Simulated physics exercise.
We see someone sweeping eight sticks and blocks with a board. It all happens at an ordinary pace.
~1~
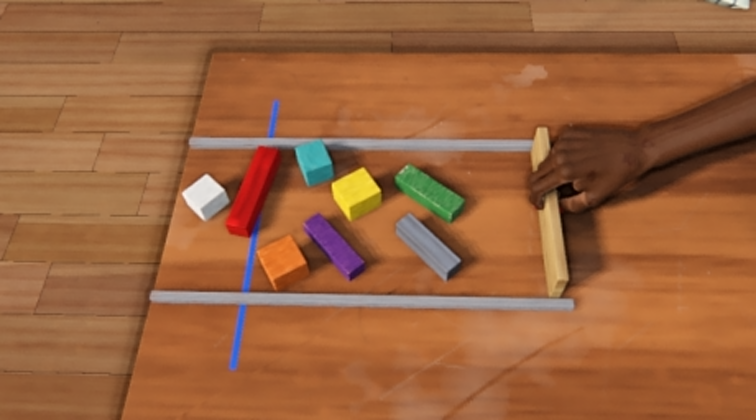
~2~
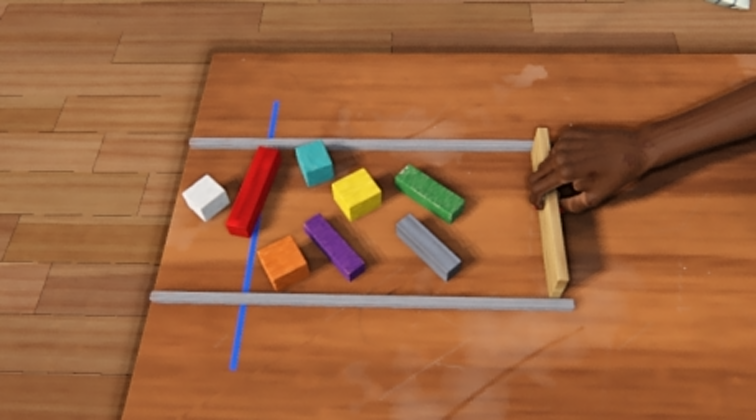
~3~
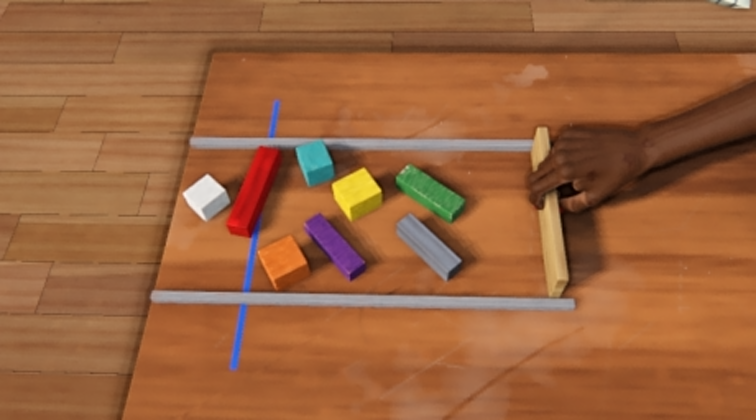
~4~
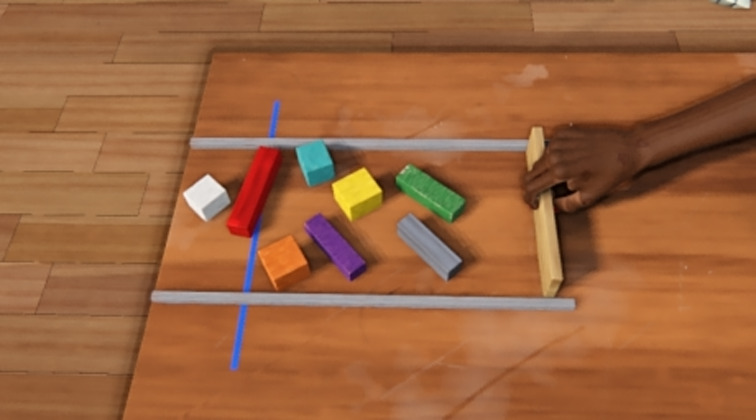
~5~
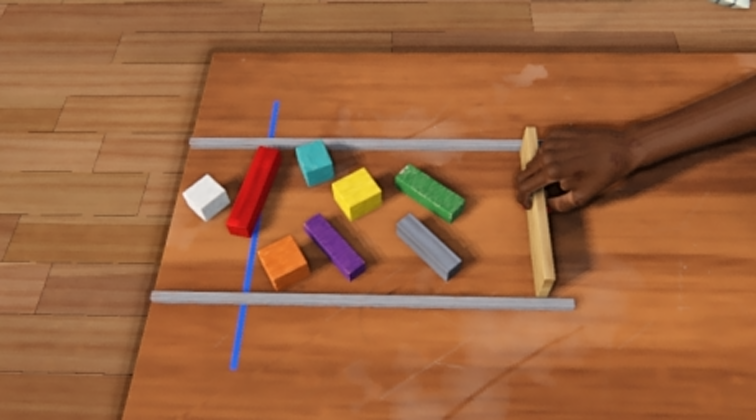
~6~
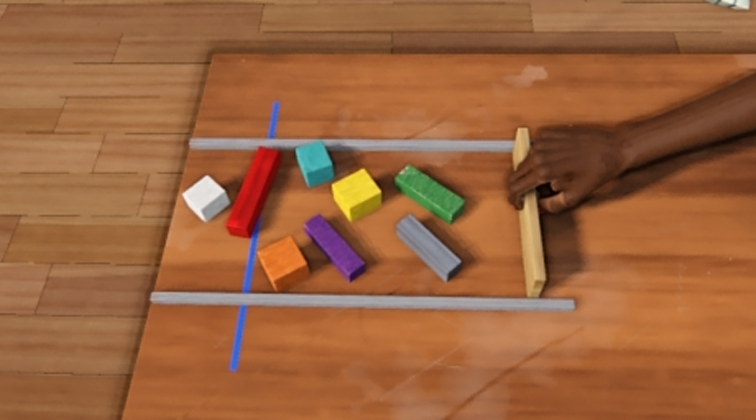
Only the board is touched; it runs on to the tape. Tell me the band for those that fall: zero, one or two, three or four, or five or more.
The number that fall off is one or two.
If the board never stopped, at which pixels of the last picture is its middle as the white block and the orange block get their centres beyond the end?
For the white block at (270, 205), for the orange block at (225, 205).
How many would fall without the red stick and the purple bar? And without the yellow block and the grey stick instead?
First 0, then 1.
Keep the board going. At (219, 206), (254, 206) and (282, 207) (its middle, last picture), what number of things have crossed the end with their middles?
In that order 3, 1 and 0.
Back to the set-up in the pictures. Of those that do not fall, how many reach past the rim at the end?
It comes to 0.
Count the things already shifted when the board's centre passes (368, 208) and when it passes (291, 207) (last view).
4 and 8.
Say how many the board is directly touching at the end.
The number is 2.
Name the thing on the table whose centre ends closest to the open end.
It is the red stick.
Early on, none off yet; white block at rest near (207, 199); red stick at rest near (255, 191); orange block at rest near (284, 264).
A while later, none off yet; white block at rest near (207, 199); red stick at rest near (255, 191); orange block moving near (275, 264).
Finally, the number that fall off is one or two; lost, white block.
